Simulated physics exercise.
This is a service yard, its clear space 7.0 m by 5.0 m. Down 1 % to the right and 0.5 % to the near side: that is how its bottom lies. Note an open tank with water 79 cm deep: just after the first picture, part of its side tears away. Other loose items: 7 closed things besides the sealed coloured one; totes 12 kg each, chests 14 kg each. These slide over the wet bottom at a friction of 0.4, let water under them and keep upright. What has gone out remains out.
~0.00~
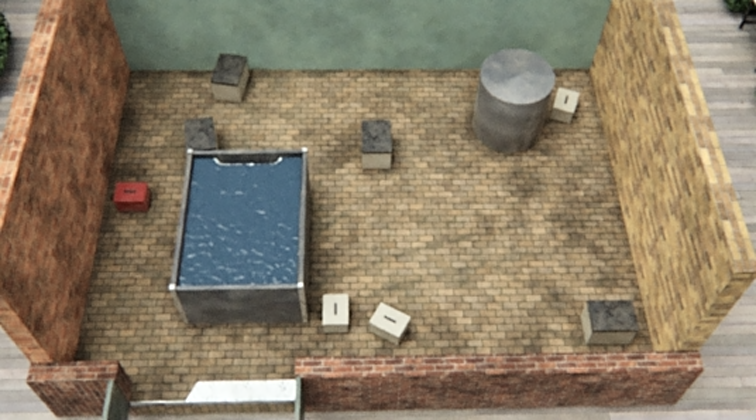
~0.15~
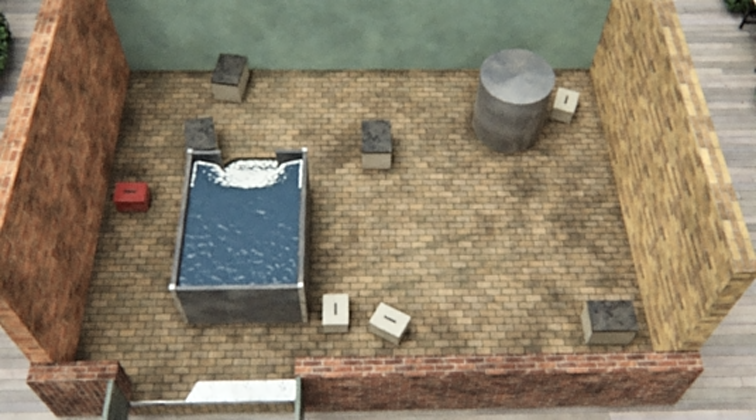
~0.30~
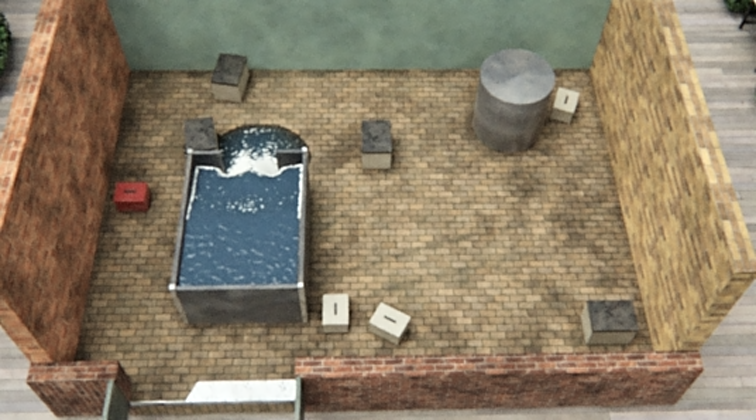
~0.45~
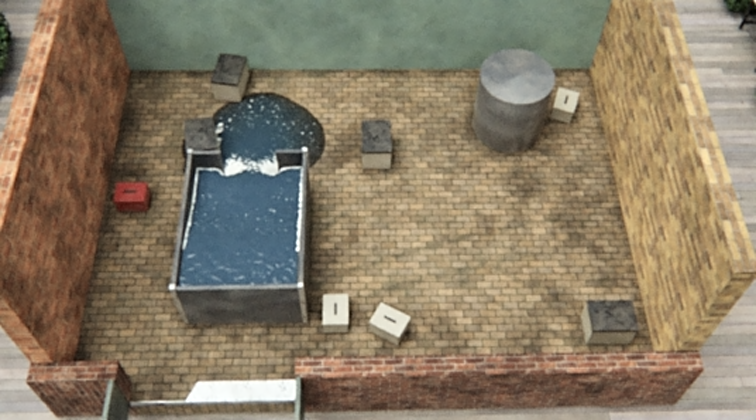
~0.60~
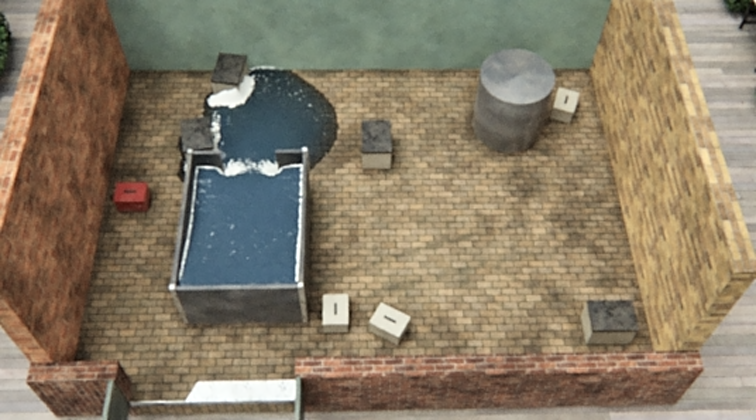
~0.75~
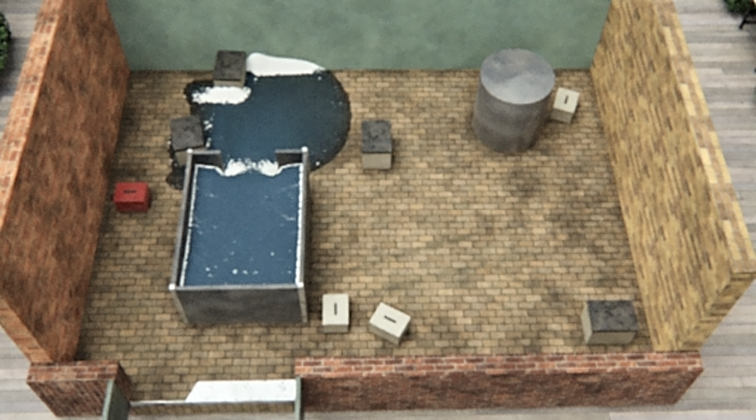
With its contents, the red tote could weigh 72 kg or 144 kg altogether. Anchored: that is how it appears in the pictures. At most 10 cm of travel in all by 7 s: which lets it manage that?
It turns out 72 kg already does.
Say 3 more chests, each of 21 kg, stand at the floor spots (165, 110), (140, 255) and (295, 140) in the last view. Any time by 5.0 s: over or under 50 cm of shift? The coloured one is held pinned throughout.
In that order: Past it, short of it, past it.
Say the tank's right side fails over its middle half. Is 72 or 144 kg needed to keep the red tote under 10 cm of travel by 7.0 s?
In that case the smaller load will do.
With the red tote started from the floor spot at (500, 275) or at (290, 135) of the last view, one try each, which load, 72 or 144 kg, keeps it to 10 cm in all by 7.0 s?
One by one: Lighter mass suffices; lighter mass suffices.
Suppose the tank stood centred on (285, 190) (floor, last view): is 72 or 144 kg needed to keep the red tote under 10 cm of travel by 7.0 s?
Lab note - in that case: Lighter mass suffices.
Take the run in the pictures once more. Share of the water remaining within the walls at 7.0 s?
Around 96 per cent of the water is still in there.
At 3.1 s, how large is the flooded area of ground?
Near 17 m2 in all.
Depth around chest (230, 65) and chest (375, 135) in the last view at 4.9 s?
About 11 and 2 cm.
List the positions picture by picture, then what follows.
In the first picture, the red tote at (130, 192) rests on the ground; 2.6 m2 under water; 0 of 8 have shifted.
In the second picture, the red tote at (130, 192) rests on the ground; 3.1 m2 under water; 0 of 8 have shifted.
In the third picture, the red tote at (130, 192), on the bottom; water covers 3.8 m2; 0 of 8 have shifted.
In the fourth picture, the red tote at (130, 192), on the bottom; 4.7 m2 under water; 0 of 8 have shifted.
In the fifth picture, the red tote at (130, 192) rests on the ground; water covers 5.8 m2; 0 of 8 have shifted.
In the sixth picture, the red tote at (130, 192), on the bottom; 6.8 m2 under water; 2 of 8 have shifted.
After 1.4 s the red tote would be 0 cm from its start with 72 kg and 0 cm from its start with 144 kg; 1 cm of water round it then.
After 3.1 s the red tote would be 0 cm from its start with 72 kg and 0 cm from its start with 144 kg; 10 cm of water round it then.
After 4.9 s the red tote would be 0 cm from its start with 72 kg and 0 cm from its start with 144 kg; 8 cm of water round it then.
After 7.0 s the red tote would be 0 cm from its start with 72 kg and 0 cm from its start with 144 kg; 7 cm of water round it then.
